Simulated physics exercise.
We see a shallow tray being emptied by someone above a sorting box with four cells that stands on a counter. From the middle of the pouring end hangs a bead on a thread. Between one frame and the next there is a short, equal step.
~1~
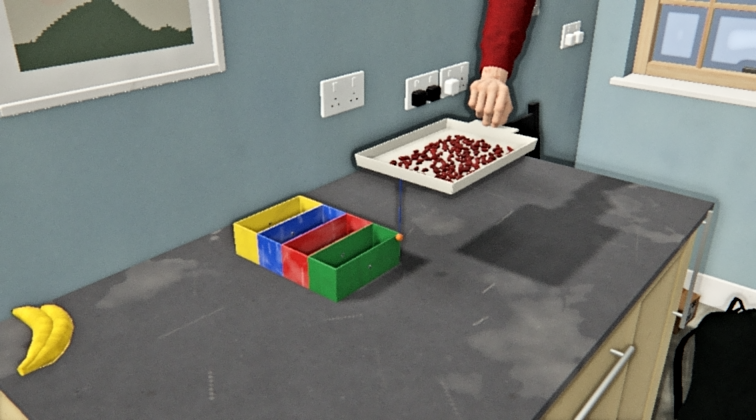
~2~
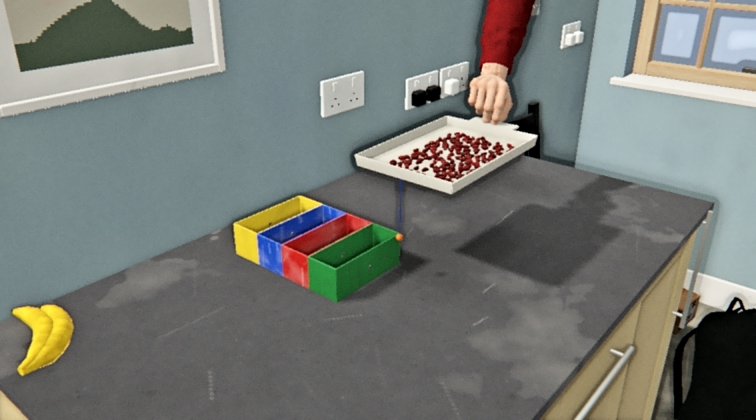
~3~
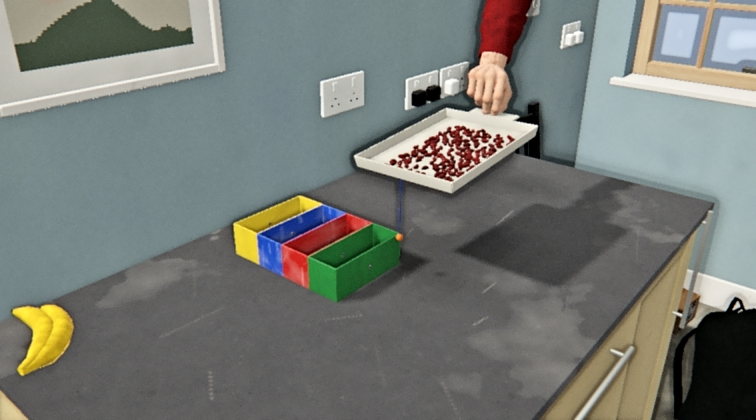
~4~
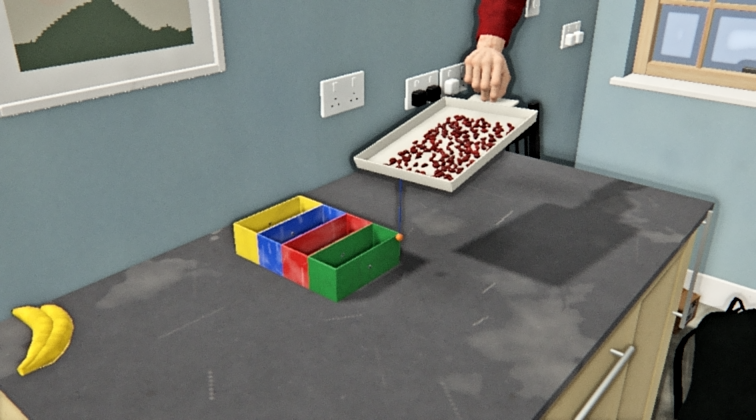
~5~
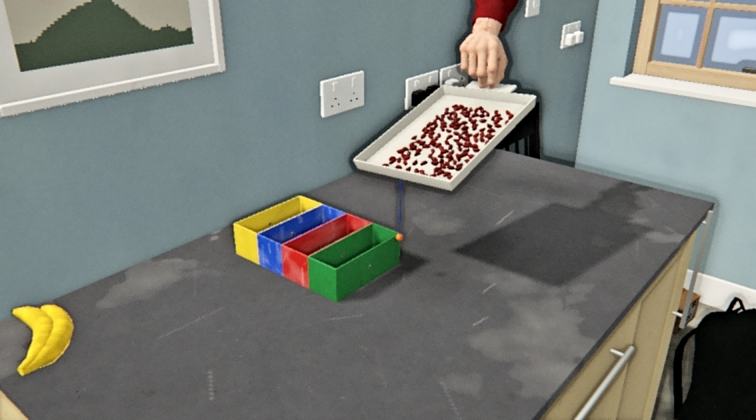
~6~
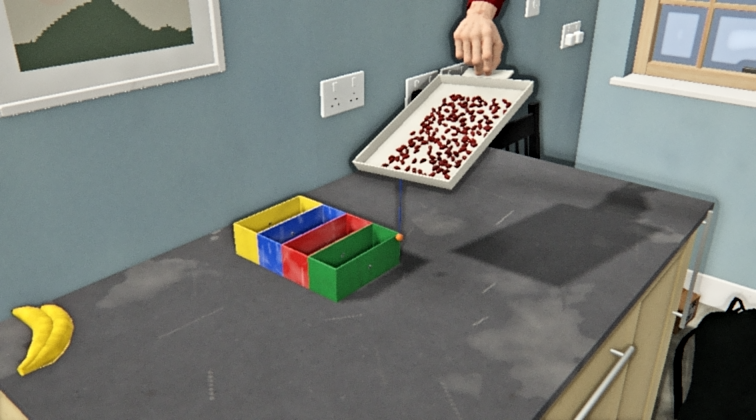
A hand raises the far end of a tray of red beans above a counter.
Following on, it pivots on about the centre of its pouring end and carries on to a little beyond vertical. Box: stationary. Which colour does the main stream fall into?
The green cell.
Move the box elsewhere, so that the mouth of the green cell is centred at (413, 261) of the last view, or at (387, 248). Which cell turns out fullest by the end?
That blue cell; the red cell.
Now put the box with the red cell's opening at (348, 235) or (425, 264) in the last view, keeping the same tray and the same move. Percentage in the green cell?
First 30 per cent, second 0 per cent.
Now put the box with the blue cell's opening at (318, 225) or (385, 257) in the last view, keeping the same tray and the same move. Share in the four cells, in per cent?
You'd see around 80 per cent and then around 80 per cent.
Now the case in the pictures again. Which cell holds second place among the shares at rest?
The answer would be red.
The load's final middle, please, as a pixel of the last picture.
(348, 279).
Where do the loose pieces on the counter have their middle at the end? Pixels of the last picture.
Centre: Roughly (375, 295).
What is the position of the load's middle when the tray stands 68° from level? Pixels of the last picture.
The centre of the load shows up near (393, 159) in the last view.
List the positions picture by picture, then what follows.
Corners of the pouring end near (358, 154) and (452, 183), level; middle of the load near (451, 156), kidney beans; bead on its thread near (400, 237); yellow cell near (247, 241); blue cell near (270, 252); red cell near (295, 264); green cell near (322, 276), in the first picture.
Corners of the pouring end near (358, 155) and (452, 182), level; middle of the load near (451, 154), in the second picture.
Corners of the pouring end near (357, 156) and (452, 182), tipped barely, lowest at the left corner; middle of the load near (451, 150), in the third picture.
Corners of the pouring end near (356, 157) and (451, 181), tipped a little, lowest at the left corner; middle of the load near (451, 143), in the fourth picture.
Corners of the pouring end near (356, 159) and (449, 180), tipped clearly, lowest at the left corner; middle of the load near (450, 137), in the fifth picture.
Corners of the pouring end near (355, 161) and (448, 180), tipped clearly, lowest at the left corner; middle of the load near (448, 131); yellow cell near (247, 241); blue cell near (270, 252); red cell near (295, 264); green cell near (322, 276), in the sixth picture.
Shortly afterwards, tray tipped steeply; all but a few on the tray; a little falling or outside the box.
Next, tray tipped past a quarter turn; near half on the tray; near a quarter in the green cell; a little in the red cell; only a few in the blue cell; near a quarter falling or outside the box.
Some moments later, tray tipped past a quarter turn; near a third in the green cell; near a quarter in the red cell; only a few in the blue cell; near a third falling or outside the box.
In the end, tray tipped past a quarter turn; near a third in the green cell; near a quarter in the red cell; only a few in the blue cell; none at all in the yellow cell; near a third outside the box.
